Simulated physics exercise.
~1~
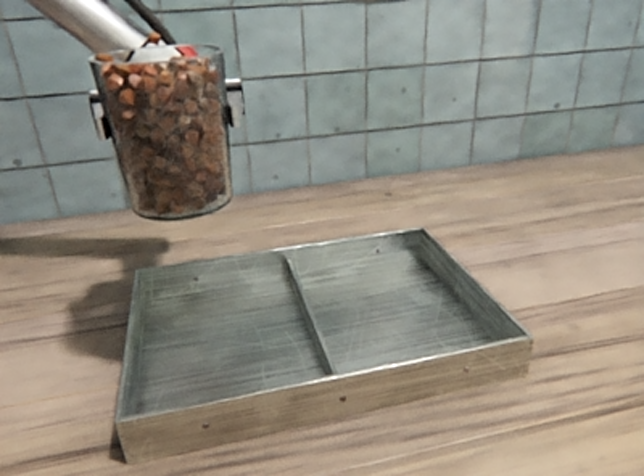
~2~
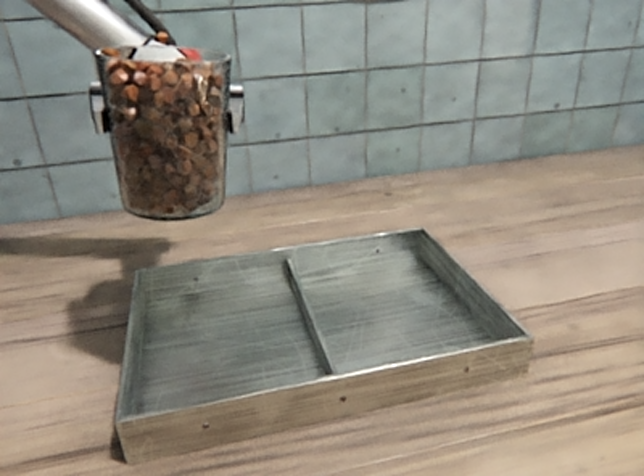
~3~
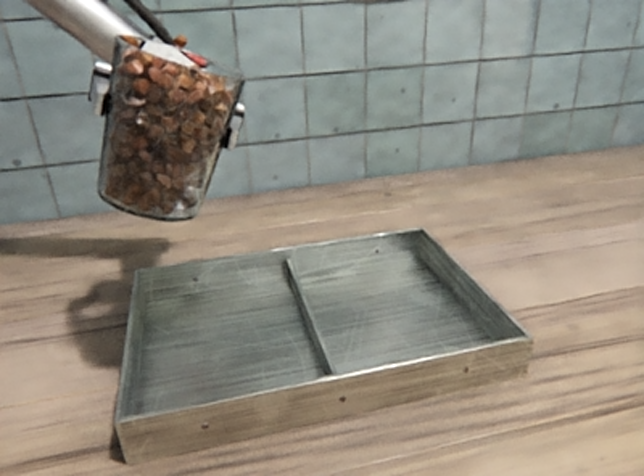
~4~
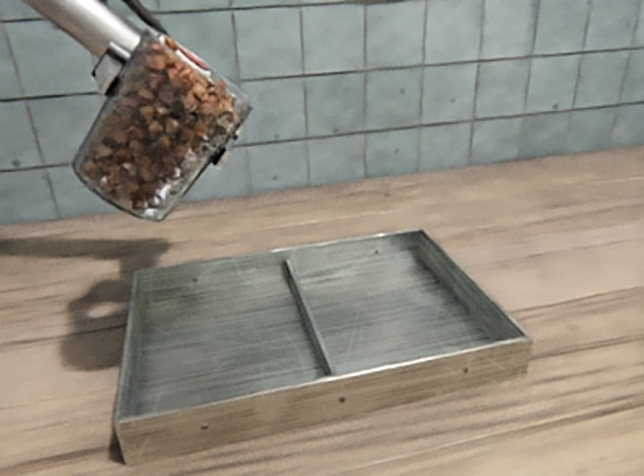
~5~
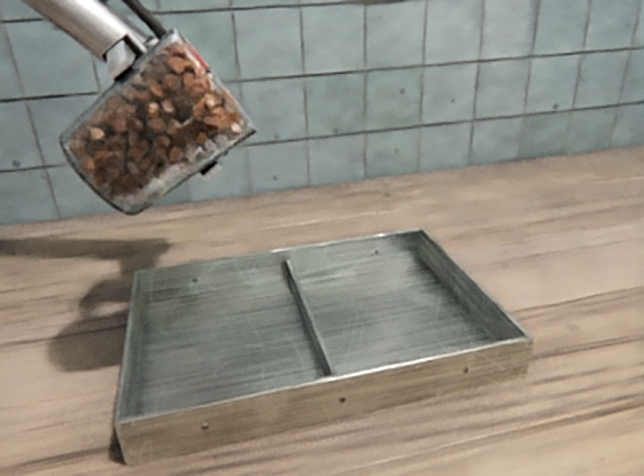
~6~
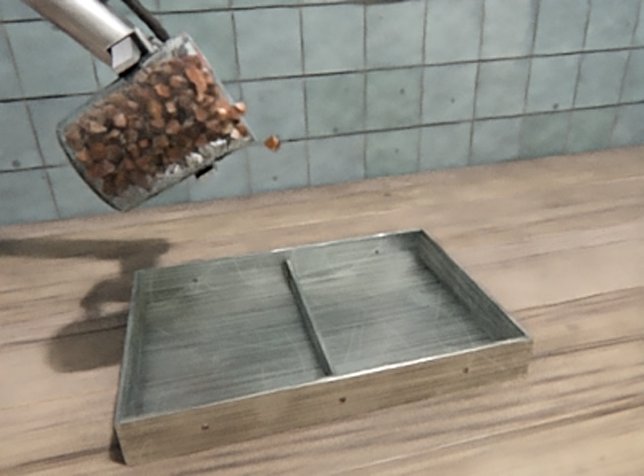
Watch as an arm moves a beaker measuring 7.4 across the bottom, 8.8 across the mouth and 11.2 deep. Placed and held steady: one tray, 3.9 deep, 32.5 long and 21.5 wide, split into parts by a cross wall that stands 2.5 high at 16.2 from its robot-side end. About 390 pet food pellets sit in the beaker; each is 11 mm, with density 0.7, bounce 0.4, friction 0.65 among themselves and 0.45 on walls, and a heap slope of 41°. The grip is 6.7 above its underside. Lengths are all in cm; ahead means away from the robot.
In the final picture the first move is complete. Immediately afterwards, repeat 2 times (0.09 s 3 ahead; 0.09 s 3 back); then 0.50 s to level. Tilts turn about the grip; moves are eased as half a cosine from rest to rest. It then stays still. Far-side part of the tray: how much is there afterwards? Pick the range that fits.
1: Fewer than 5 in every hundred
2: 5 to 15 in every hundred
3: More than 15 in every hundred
The answer is 3.
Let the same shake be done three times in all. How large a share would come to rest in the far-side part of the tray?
Estimate for that case: 25 %.
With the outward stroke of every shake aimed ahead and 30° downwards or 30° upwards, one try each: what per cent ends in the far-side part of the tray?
I'd say close to 10 percent for the first and close to 30 percent for the second.
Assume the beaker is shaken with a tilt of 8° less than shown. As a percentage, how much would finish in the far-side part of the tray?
Roughly 15 in a hundred.
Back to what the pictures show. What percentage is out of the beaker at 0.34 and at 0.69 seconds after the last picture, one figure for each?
In turn: 20, 25.
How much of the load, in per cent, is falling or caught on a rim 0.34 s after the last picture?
Logged share: Close to 5 per cent.
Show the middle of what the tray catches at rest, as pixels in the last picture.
Near (379, 316).
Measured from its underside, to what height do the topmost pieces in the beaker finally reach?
Top of the fill: Near 11.0 cm.
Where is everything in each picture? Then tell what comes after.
Beaker middle at (172, 134), level; upper third of the load around (162, 90), from x 105 to 220, top at y 40; 388 in the beaker, in the first frame.
Beaker middle at (170, 134), tilted 6° forward; upper third of the load around (164, 90), from x 110 to 220, top at y 40, in the second frame.
Beaker middle at (166, 134), tilted 22° forward; upper third of the load around (165, 91), from x 110 to 225, top at y 40, in the third frame.
Beaker middle at (160, 132), tilted 41° forward; upper third of the load around (168, 94), from x 90 to 230, top at y 45, in the fourth frame.
Beaker middle at (157, 130), tilted 57° forward; upper third of the load around (168, 97), from x 80 to 240, top at y 50, in the fifth frame.
Beaker middle at (156, 129), tilted 63° forward; upper third of the load around (167, 98), from x 75 to 275, top at y 65; 387 in the beaker, 1 in flight or on a rim, in the sixth frame.
Then, 0.34 s later, tilted 63° forward, highest piece 25 above the table; 319 in the beaker, 44 in the far-side part, 4 in the robot-side part, 21 in flight or on a rim.
Then, 0.69 s later, tilted 17° forward, highest piece 27 above the table; 292 in the beaker, 79 in the far-side part, 16 in the robot-side part, 1 in flight or on a rim.
Then, 1.06 s later, level, highest piece 27 above the table; 292 in the beaker, 79 in the far-side part, 17 in the robot-side part.
Then, 2.11 s later, level, highest piece 27 above the table; 292 in the beaker, 79 in the far-side part, 17 in the robot-side part.
At rest, 292 in the beaker, 79 in the far-side part, 17 in the robot-side part. That is 20 % in the far-side part of the tray.
